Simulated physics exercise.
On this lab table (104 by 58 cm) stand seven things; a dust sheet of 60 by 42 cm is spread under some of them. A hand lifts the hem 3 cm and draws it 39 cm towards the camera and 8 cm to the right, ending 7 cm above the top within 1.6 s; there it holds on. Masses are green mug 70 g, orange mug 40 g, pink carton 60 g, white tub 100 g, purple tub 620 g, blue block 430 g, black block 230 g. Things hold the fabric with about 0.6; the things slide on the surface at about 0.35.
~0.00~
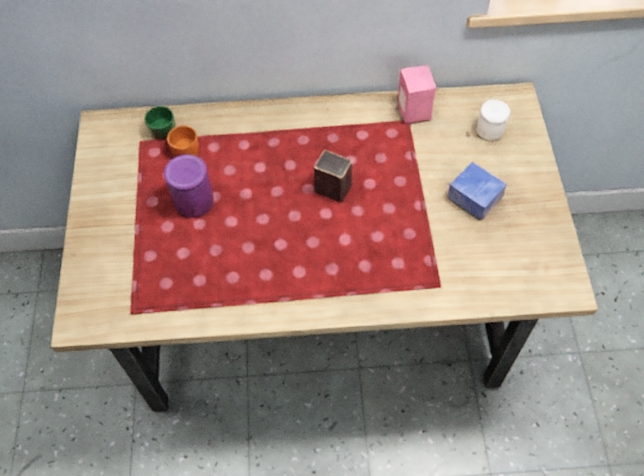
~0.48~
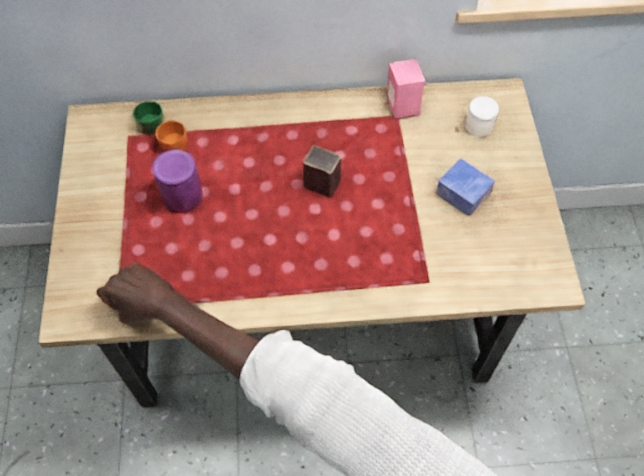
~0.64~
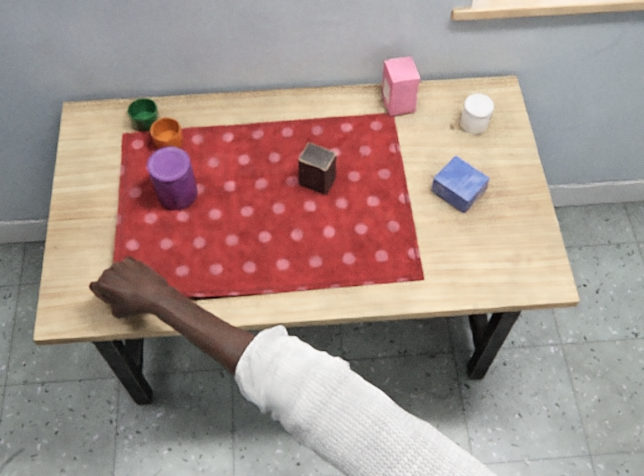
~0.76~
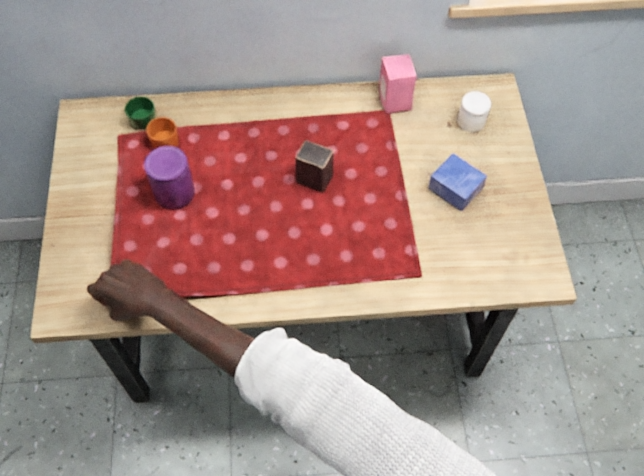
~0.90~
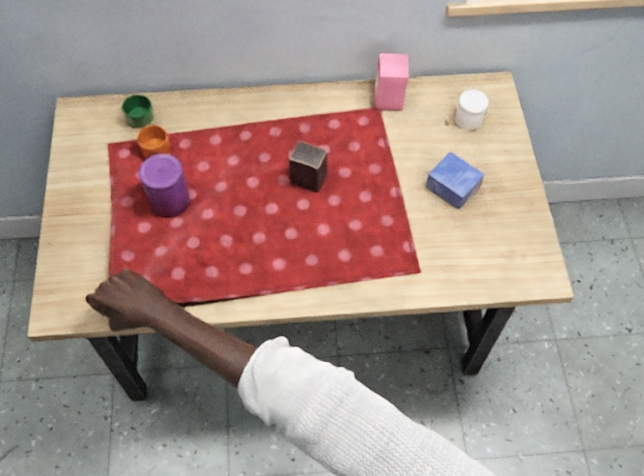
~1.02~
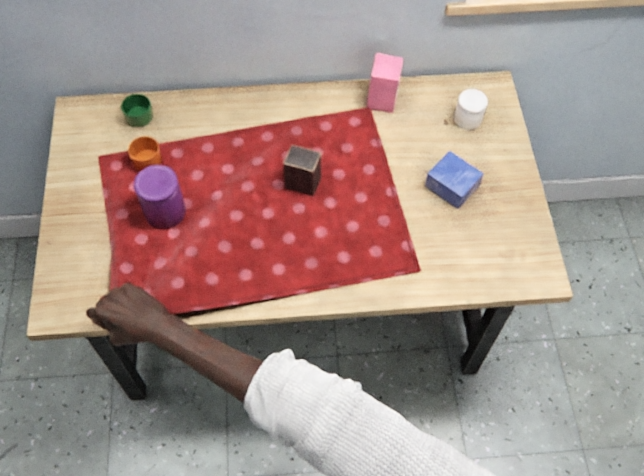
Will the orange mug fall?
Result: Orange mug drops off.
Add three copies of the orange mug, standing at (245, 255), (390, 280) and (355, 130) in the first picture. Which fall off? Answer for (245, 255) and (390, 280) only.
In turn: Falls off, goes over.
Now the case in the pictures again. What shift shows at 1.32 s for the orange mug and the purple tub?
Orange mug 20 cm, purple tub 15 cm.
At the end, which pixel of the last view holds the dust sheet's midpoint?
Around (226, 323).
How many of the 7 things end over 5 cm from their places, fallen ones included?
That makes 3.
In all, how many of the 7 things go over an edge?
2 of them.
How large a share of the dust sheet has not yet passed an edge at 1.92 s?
Some 55 per cent of it.
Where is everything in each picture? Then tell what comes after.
Orange mug (182, 137); dust sheet corners (131, 314) (140, 142) (441, 287), in the first frame.
Dust sheet corners (128, 137) (430, 282); grip (117, 306), in the second frame.
Dust sheet corners (123, 134) (424, 280); grip (111, 301), in the third frame.
Orange mug (161, 128); dust sheet corners (118, 135) (422, 277); grip (108, 303), in the fourth frame.
Black block (308, 154); pink carton (393, 65); orange mug (152, 137); dust sheet corners (108, 144) (421, 273); grip (107, 313), in the fifth frame.
Orange mug (143, 148); dust sheet corners (99, 157) (421, 271); grip (108, 327), in the sixth frame.
By 1.3 s, 90 % of the dust sheet is still over the top; orange mug 18 cm off its start, purple tub 16 cm off its start, black block 8 cm off its start.
By 1.6 s, 75 % of the dust sheet is still over the top; orange mug 31 cm off its start, purple tub 27 cm off its start, black block 16 cm off its start.
By 1.9 s, 55 % of the dust sheet is still over the top; orange mug 42 cm off its start at (81, 300), purple tub lifted 9 cm, black block 24 cm off its start at (258, 247).
By 2.2 s, 45 % of the dust sheet is still over the top; orange mug 47 cm off its start, purple tub over the edge, black block 27 cm off its start.
By 3.8 s, 40 % of the dust sheet is still over the top; orange mug over the edge, purple tub over the edge, black block 27 cm off its start at (254, 264), pink carton 4 cm off its start at (377, 71).
